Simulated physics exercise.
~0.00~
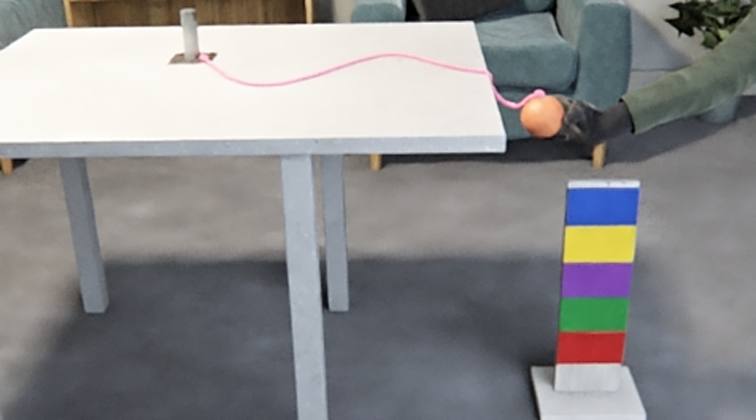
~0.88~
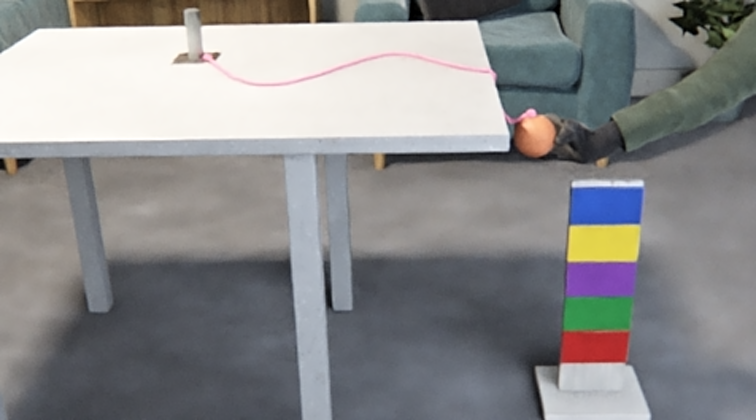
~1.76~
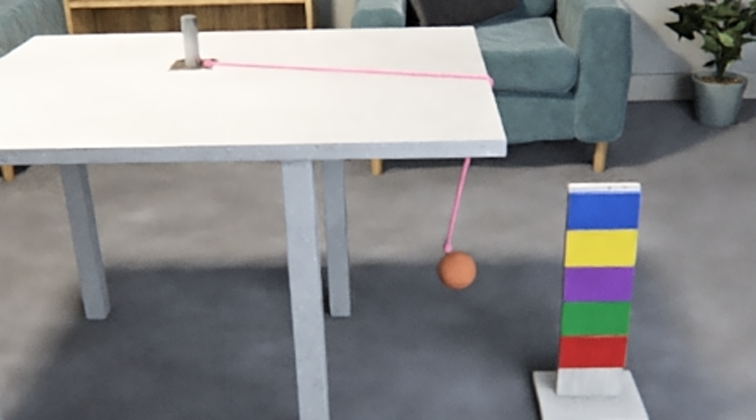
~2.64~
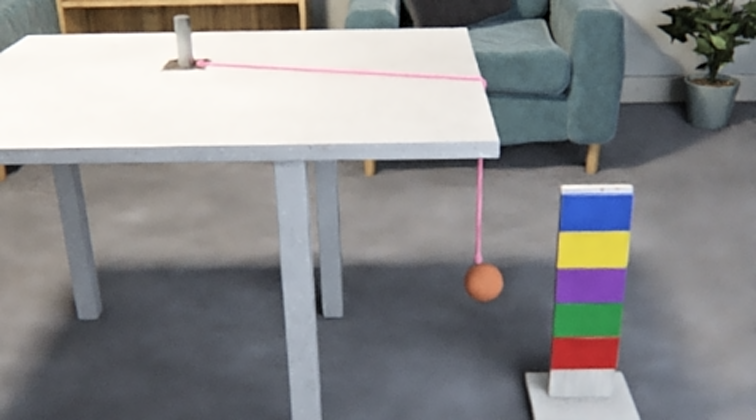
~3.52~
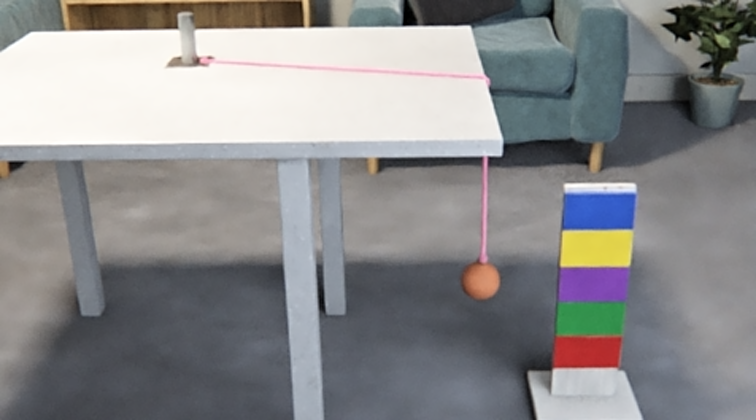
A gloved hand releases an orange ball, which swings on a pink cord and hangs level with purple.
